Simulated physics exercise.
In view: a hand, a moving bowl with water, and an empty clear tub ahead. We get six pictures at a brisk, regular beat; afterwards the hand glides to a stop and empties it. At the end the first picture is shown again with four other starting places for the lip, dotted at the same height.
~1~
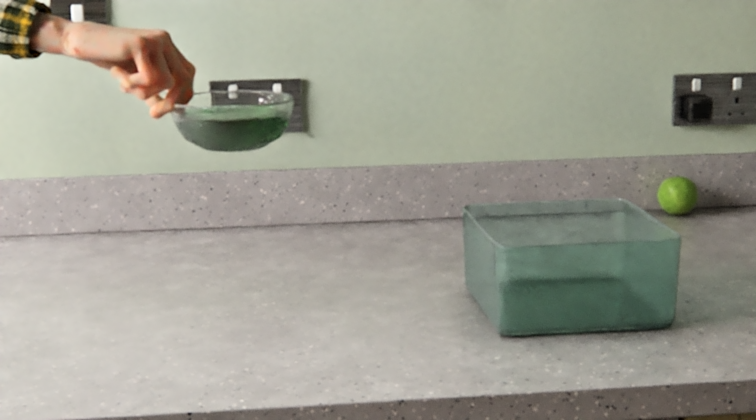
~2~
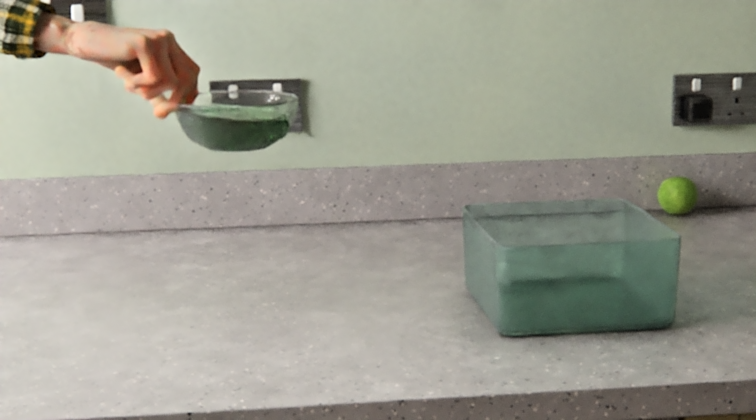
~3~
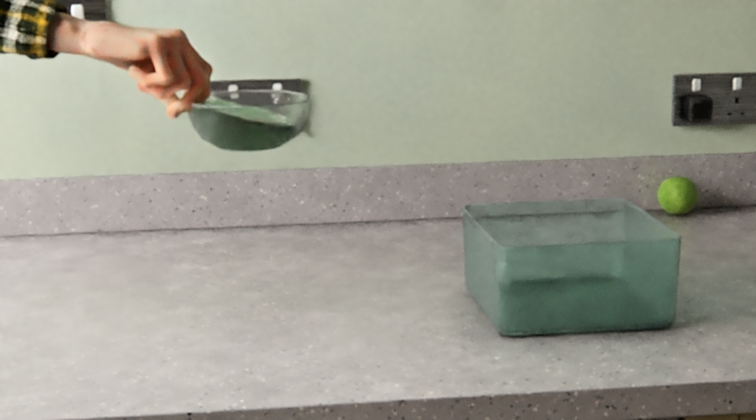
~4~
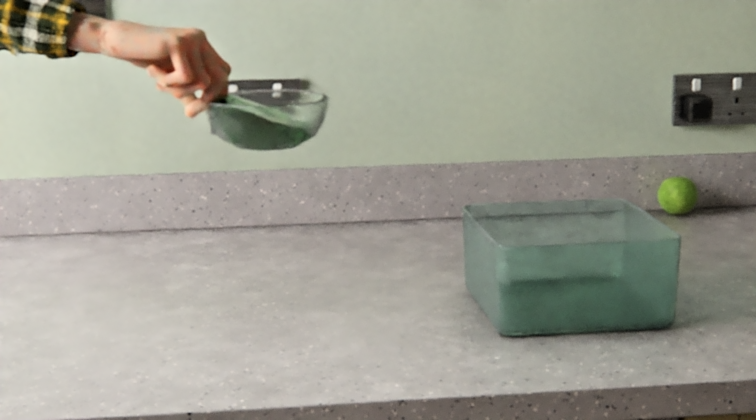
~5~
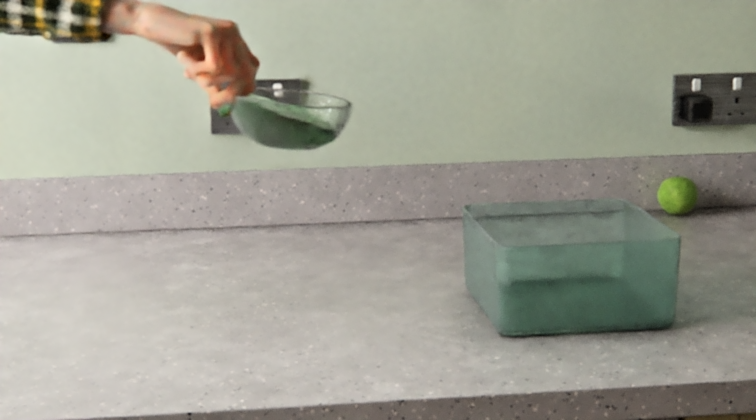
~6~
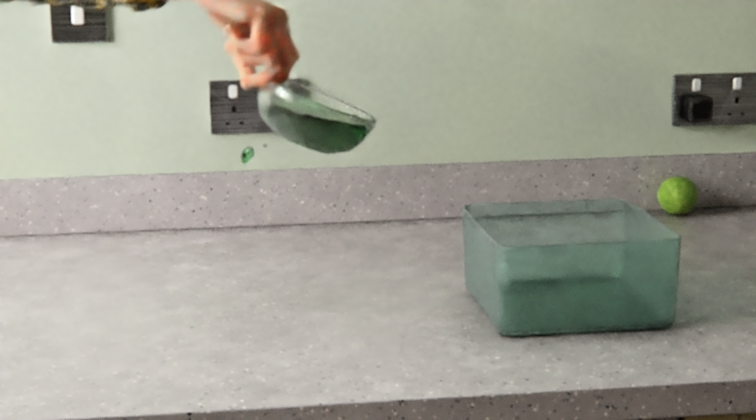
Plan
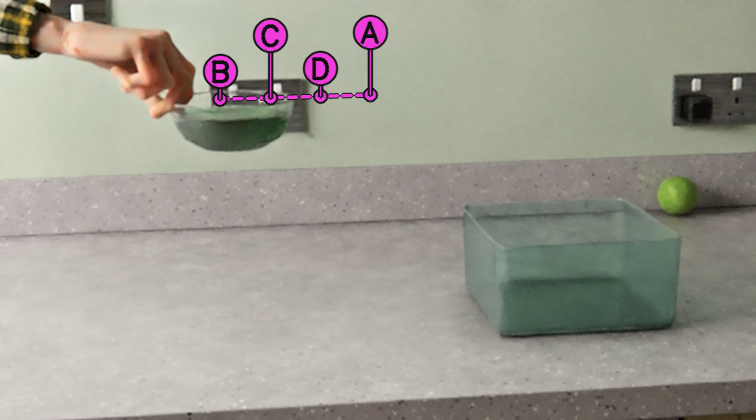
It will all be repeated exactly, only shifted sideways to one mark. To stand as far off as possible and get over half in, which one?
Dot D.
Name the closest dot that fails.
C it is.
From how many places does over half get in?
Two.
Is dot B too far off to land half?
Yes.
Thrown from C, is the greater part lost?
Yes, it does.
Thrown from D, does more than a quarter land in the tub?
Yes, it does.
On the marked copy, A at (370, 94); B at (220, 99); C at (270, 97); D at (320, 96).
With A, about 81 % lands in the tub, 5 % falls short and 14 % goes beside or beyond.
With B, about 0 % lands in the tub, 98 % falls short.
With C, about 19 % lands in the tub, 79 % falls short.
With D, about 73 % lands in the tub, 18 % falls short and 10 % goes beside or beyond.
